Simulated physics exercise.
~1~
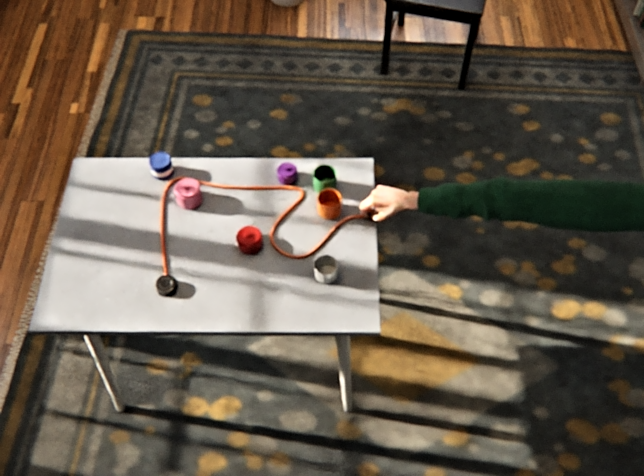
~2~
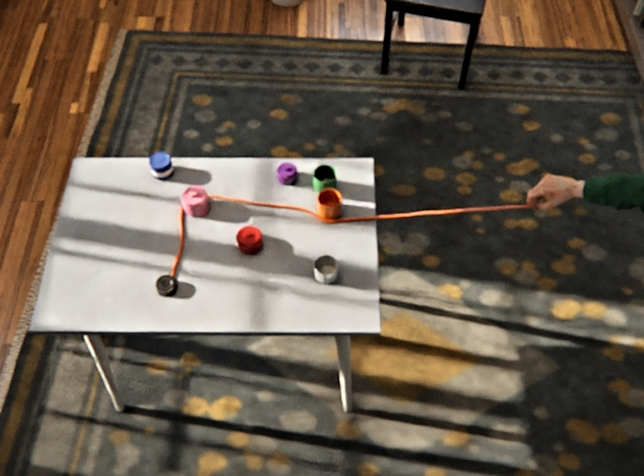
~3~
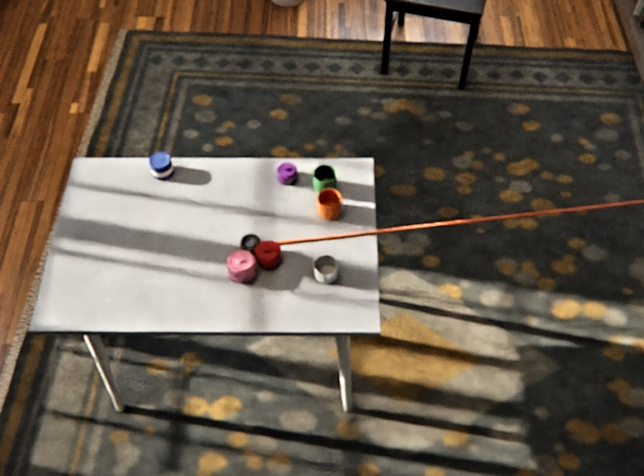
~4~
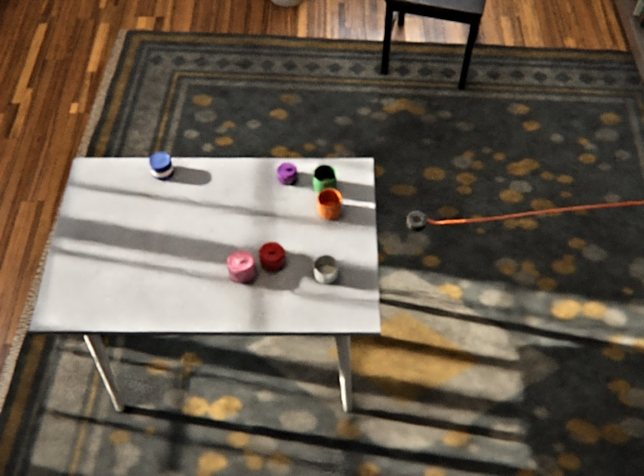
A hand pulling an orange cord rightwards off a white table, dragging a black puck past shifted pink and red pots.
